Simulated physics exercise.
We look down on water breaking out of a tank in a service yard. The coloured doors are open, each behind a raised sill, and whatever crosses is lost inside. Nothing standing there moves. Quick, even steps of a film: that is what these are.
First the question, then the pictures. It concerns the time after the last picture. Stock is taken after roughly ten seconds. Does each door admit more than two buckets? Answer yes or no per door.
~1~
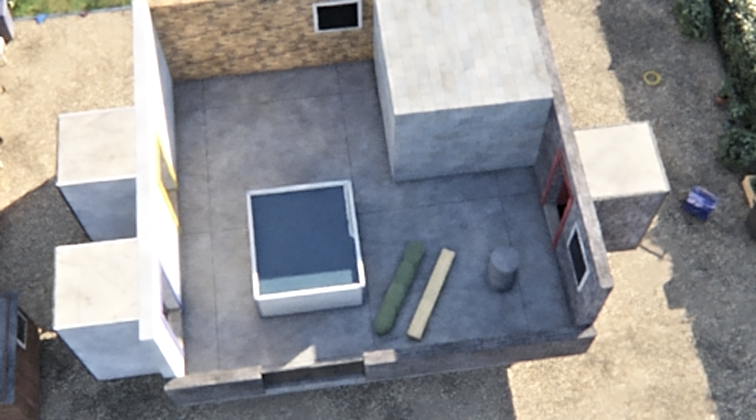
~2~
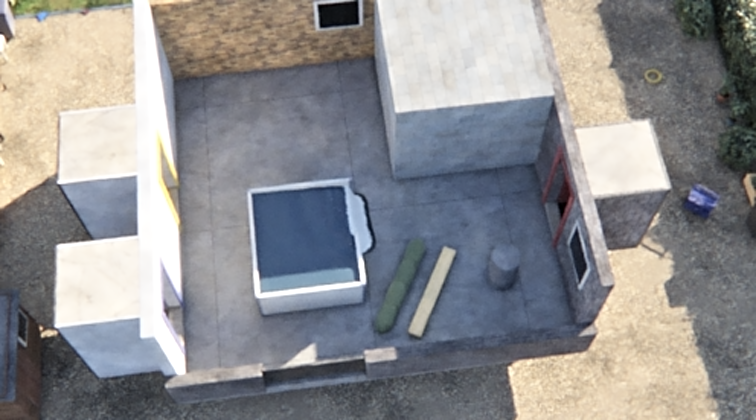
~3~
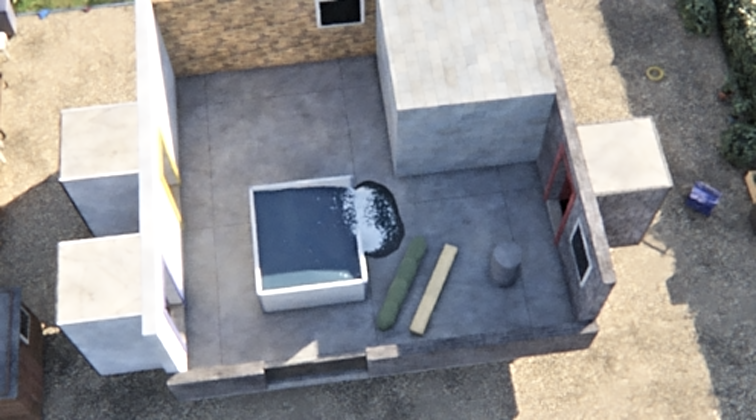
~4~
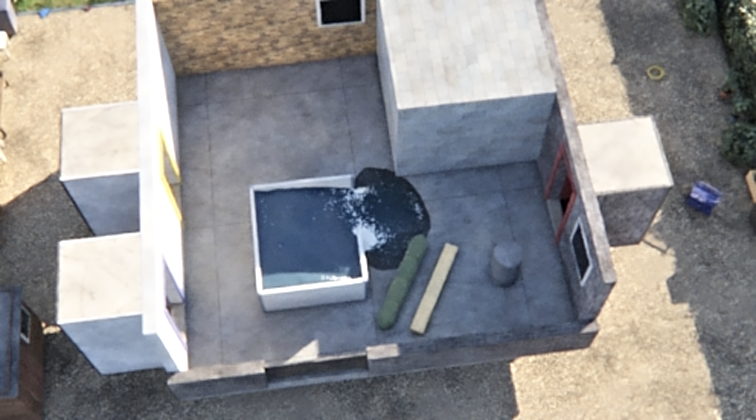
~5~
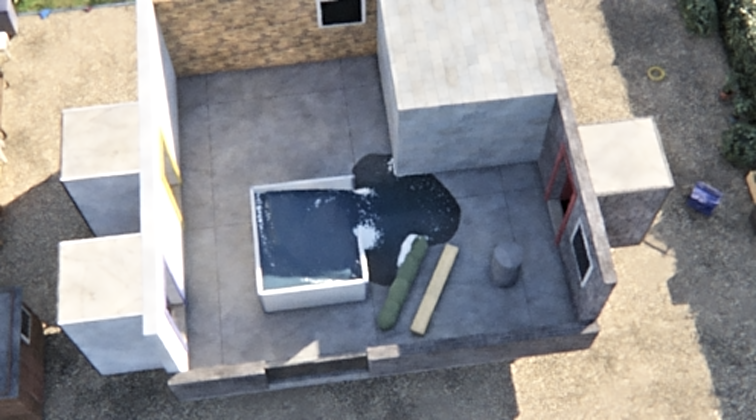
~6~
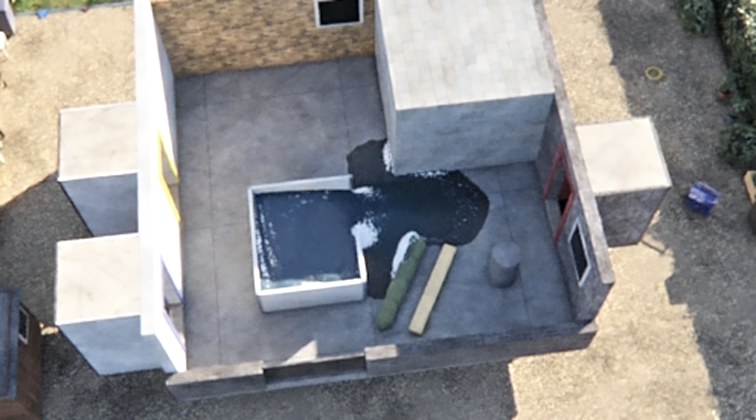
Answers: The yellow door: No; the blue door: No; the red door: Yes.
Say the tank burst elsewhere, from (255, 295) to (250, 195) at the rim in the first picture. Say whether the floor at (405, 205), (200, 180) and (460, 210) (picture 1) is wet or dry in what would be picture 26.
First unwetted, second soaked, third unwetted.
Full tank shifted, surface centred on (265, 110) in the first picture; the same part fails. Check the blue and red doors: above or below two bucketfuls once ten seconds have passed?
The blue door door falls short, and the red door door falls short.
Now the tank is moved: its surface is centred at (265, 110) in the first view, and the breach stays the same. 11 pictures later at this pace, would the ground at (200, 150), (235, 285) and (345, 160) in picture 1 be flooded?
First one stays unwetted, next one stays unwetted, last one gets inundated.
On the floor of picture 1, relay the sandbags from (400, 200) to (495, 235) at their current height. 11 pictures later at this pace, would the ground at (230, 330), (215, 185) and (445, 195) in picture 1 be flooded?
First spot stays unwetted, second stays unwetted, third gets soaked.
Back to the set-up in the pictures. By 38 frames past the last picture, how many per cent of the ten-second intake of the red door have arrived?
My estimate is close to 90 per cent.
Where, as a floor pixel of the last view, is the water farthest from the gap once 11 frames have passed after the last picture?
Somewhere near (564, 307).
A moment on, water covers 25 % of the floor; the yellow door not reached, the blue door not reached, the red door under two buckets in.
Next, water covers 35 % of the floor; the yellow door not reached, the blue door not reached, the red door over two buckets in.
Then, water covers 50 % of the floor; the yellow door not reached, the blue door not reached, the red door far over two buckets in.
Later, water covers 70 % of the floor; the yellow door not reached, the blue door wet at the sill, nothing in, the red door far over two buckets in.
In the end, water covers 95 % of the floor; the yellow door wet at the sill, nothing in, the blue door wet at the sill, nothing in, the red door far over two buckets in.
